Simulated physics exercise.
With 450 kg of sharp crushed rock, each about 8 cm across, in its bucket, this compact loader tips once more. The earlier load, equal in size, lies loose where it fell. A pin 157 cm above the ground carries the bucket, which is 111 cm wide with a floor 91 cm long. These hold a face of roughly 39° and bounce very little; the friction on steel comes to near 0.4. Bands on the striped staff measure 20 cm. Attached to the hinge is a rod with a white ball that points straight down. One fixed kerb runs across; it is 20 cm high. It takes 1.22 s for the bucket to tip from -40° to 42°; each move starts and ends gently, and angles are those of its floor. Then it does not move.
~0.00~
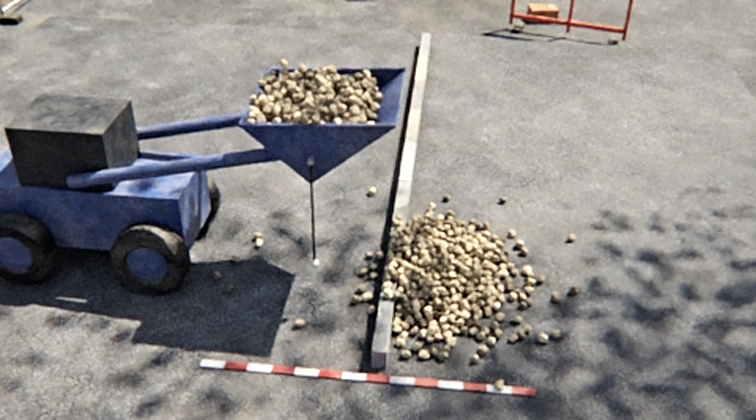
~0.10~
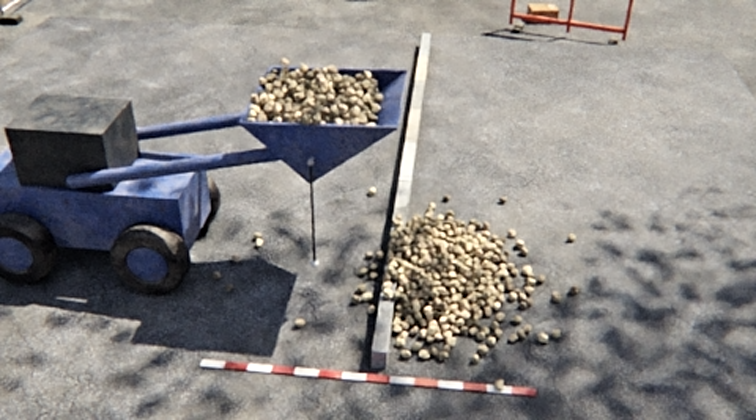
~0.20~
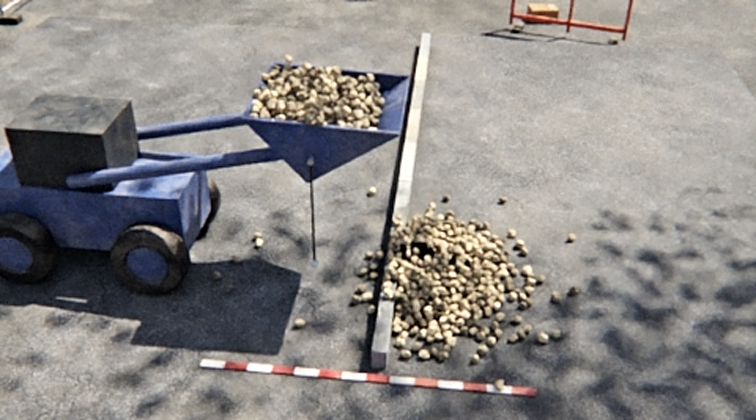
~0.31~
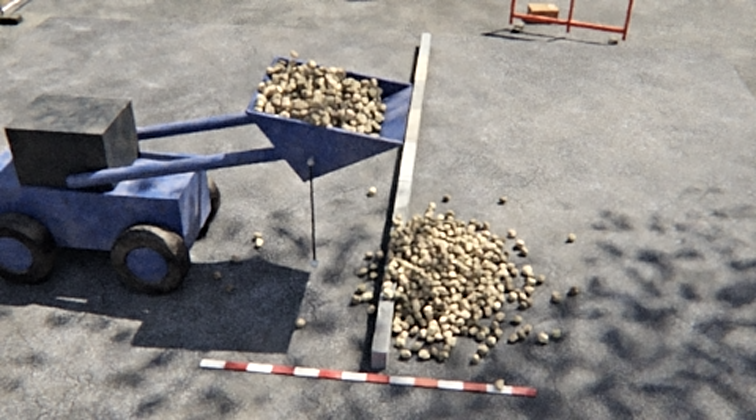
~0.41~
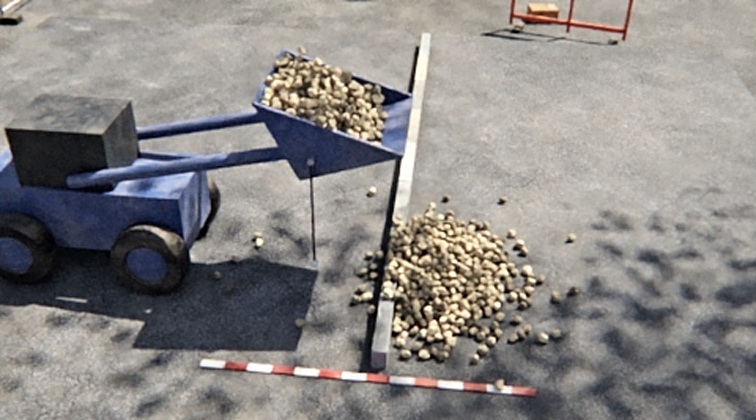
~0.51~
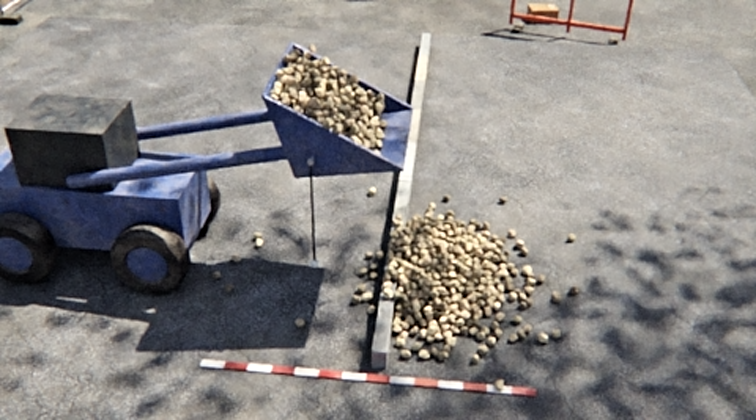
A blue loader's raised bucket, heaped with pale stones, slowly tilted down to the right above a long kerb, its load shifting inside, while the loose pile of stones on the ground stayed still.
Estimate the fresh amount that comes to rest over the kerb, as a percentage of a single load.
About 79 per cent of a load.
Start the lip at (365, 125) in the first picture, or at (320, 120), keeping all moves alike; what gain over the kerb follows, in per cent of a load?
35 % and 0 %.
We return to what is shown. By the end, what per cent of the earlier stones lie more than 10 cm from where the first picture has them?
10 %.
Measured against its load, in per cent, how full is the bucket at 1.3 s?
Estimate: 50 % remaining inside, roughly.
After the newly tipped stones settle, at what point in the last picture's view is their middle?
They end up centred around (427, 259).
After 0.9 s the floor is at 30°; in per cent of one load, 98 in the bucket, 7 on this side of the kerb, 95 over the kerb; the foremost stones are at (551, 290).
After 1.3 s the floor is at 42°; in per cent of one load, 50 in the bucket, 31 on this side of the kerb, 119 over the kerb; the foremost stones are at (551, 290).
After 1.7 s the floor is at 42°; in per cent of one load, 9 in the bucket, 34 on this side of the kerb, 157 over the kerb; the foremost stones are at (551, 290).
After 4.4 s the floor is at 42°; in per cent of one load, 0 in the bucket, 27 on this side of the kerb, 174 over the kerb; the foremost stones are at (567, 301). Net gain over the kerb, 79.
